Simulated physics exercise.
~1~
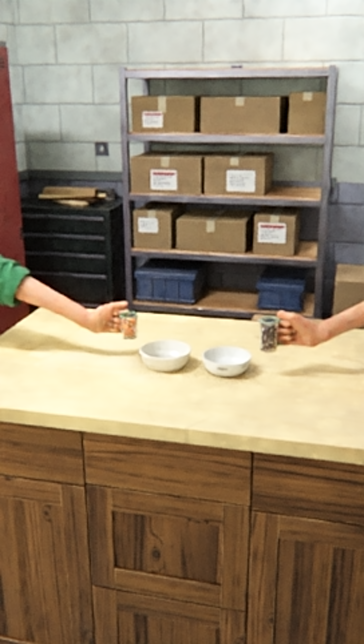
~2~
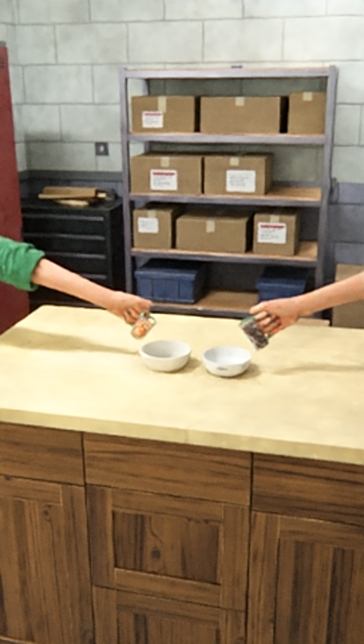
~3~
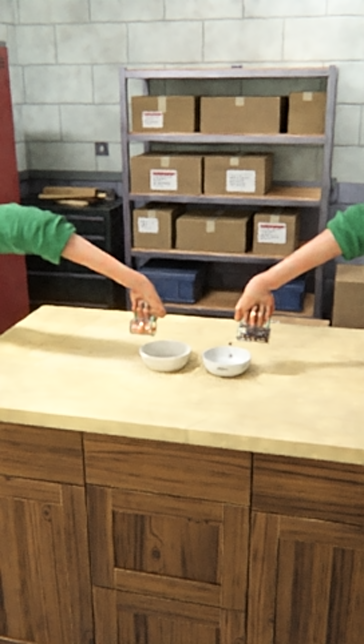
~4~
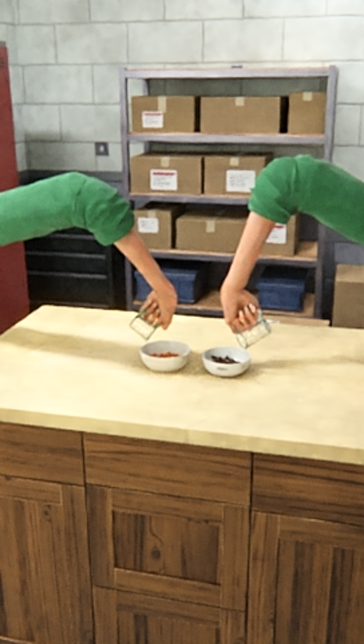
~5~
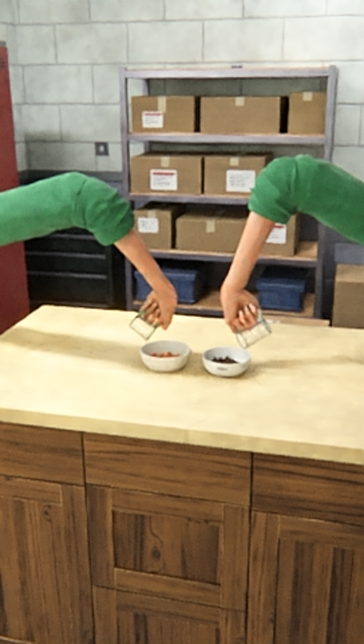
Two hands tip clear cups over white bowls until all the contents settle inside.
